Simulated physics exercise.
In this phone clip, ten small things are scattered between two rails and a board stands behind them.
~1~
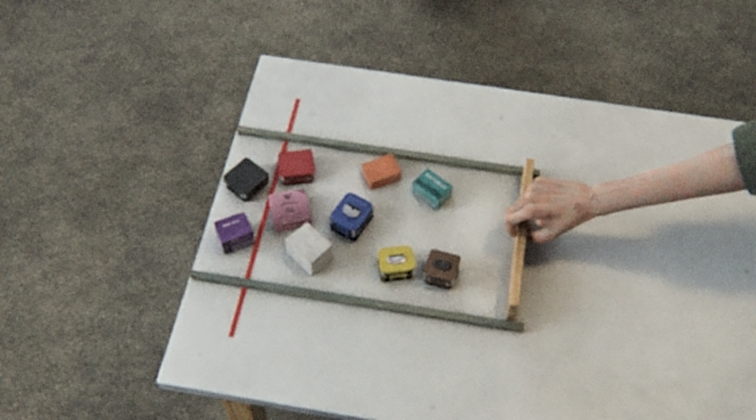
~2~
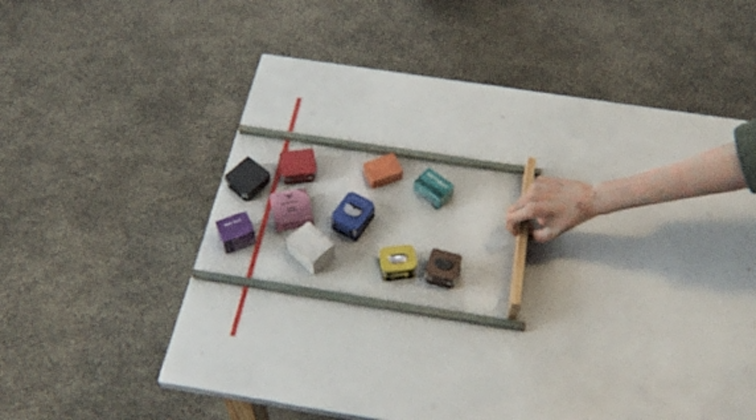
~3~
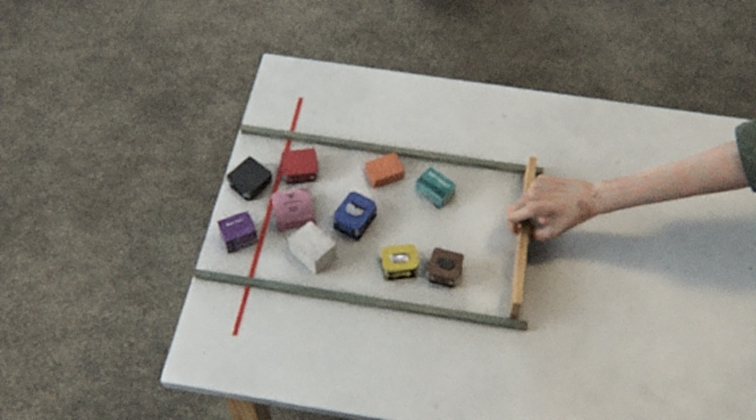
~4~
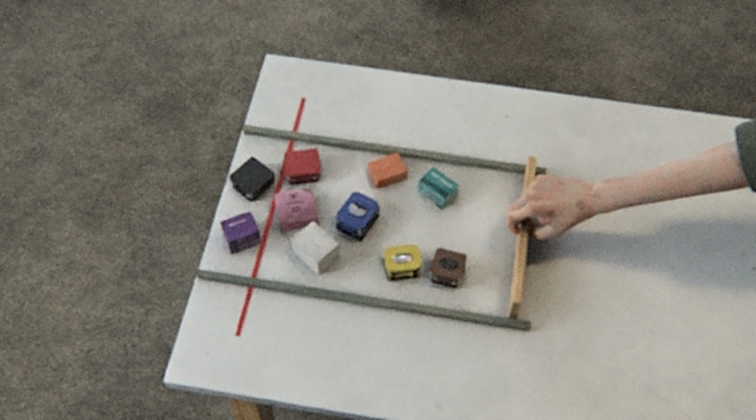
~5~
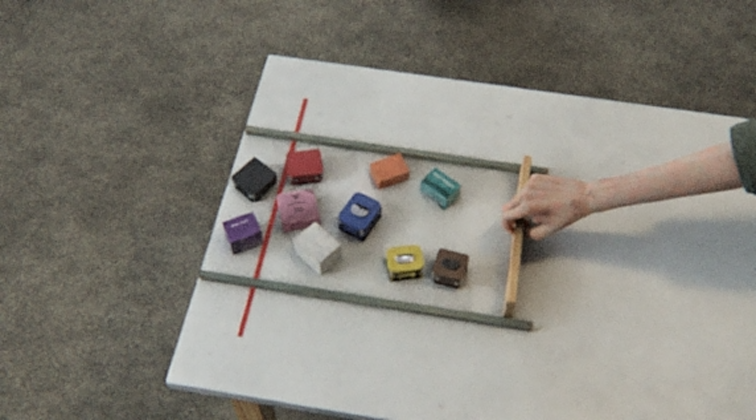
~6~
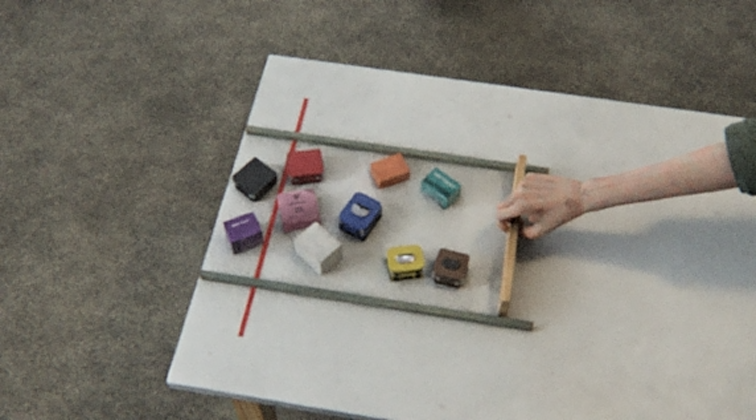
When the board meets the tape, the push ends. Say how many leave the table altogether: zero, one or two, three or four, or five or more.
Three to four tumble.
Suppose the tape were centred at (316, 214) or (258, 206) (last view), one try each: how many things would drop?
Counts: 1, 6.
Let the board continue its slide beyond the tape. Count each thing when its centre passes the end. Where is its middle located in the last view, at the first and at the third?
At (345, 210) for the first, at (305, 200) for the third.
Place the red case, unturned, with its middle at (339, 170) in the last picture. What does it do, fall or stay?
Outcome - red case: On.
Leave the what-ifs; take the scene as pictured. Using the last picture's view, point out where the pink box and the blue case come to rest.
Around (227, 201), then around (259, 207).
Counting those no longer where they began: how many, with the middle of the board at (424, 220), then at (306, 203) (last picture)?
First 4 and then 10.
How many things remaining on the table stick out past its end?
The total comes out at 3.
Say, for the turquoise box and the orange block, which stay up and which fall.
The turquoise box stays put, and the orange block stays put.
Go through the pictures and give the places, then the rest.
In the first picture, black case (247, 180); purple box (235, 233); red case (297, 168); board (521, 238); tape (267, 209).
In the second picture, purple box (236, 232); yellow case (398, 263).
In the third picture, red case (300, 167); white block (313, 248).
In the fourth picture, black case (253, 180); board (523, 235).
In the fifth picture, purple box (243, 233); pink box (299, 210).
In the sixth picture, black case (256, 180); purple box (244, 233); red case (306, 168); board (513, 234); tape (276, 208).
A little later, none off yet; black case at rest near (256, 180); purple box at rest near (244, 233); red case at rest near (306, 168).
Next, none off yet; black case moving near (253, 181); purple box shifted about its own width near (217, 227); red case shifted a little near (288, 168).
When it is over, the number that fall off is three or four; down, white block, purple box and black case.
